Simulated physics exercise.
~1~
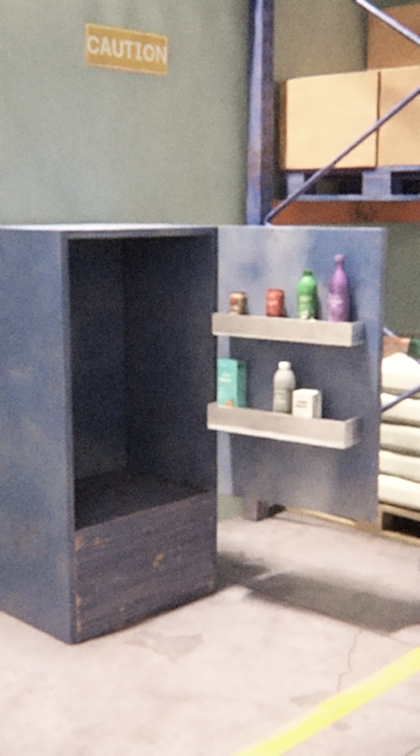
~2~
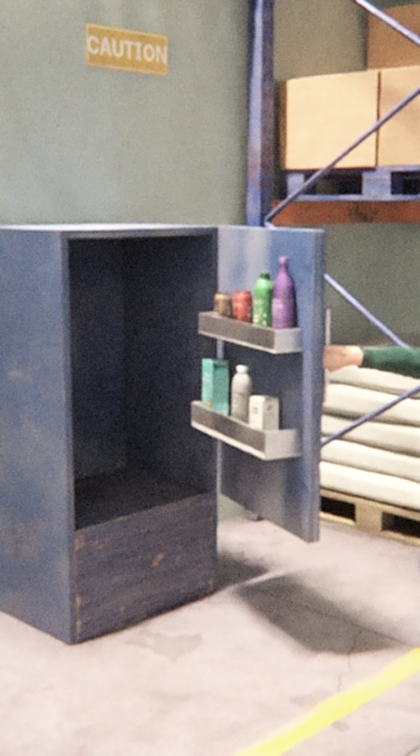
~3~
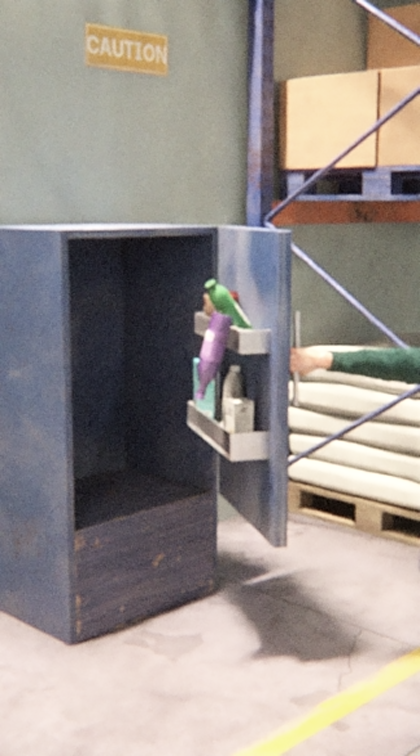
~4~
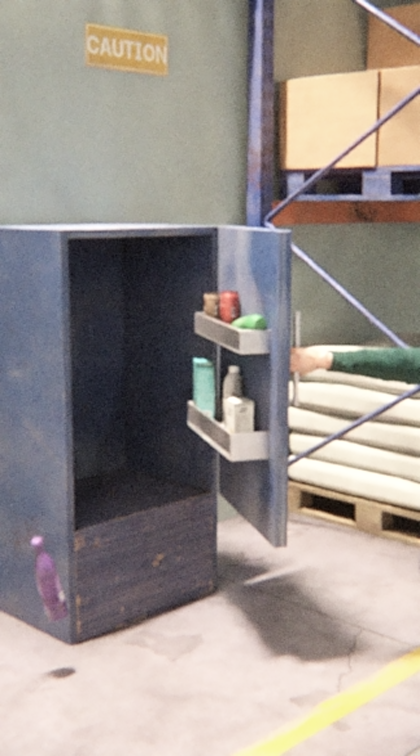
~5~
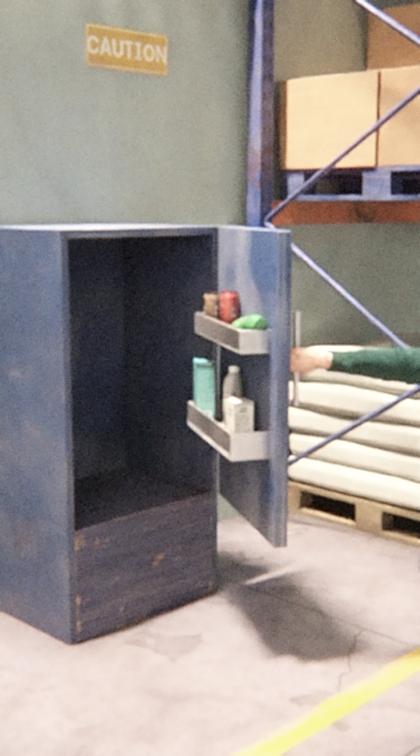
A hand in a green sleeve reaches in from the right to stop the swinging door of a scuffed blue locker, seen from the front at a fixed view in a warehouse. A yellow caution sign hangs on the wall, with boxes and pale sacks on shelving behind. The door, its two racks holding cans, bottles and cartons, swings leftward towards the locker until the hand halts it, still partly open. The purple bottle tips out upside down and the green bottle leans. The purple bottle drops past the locker's lower left and disappears, while the green one lies on its side in the upper rack and the others stay upright.
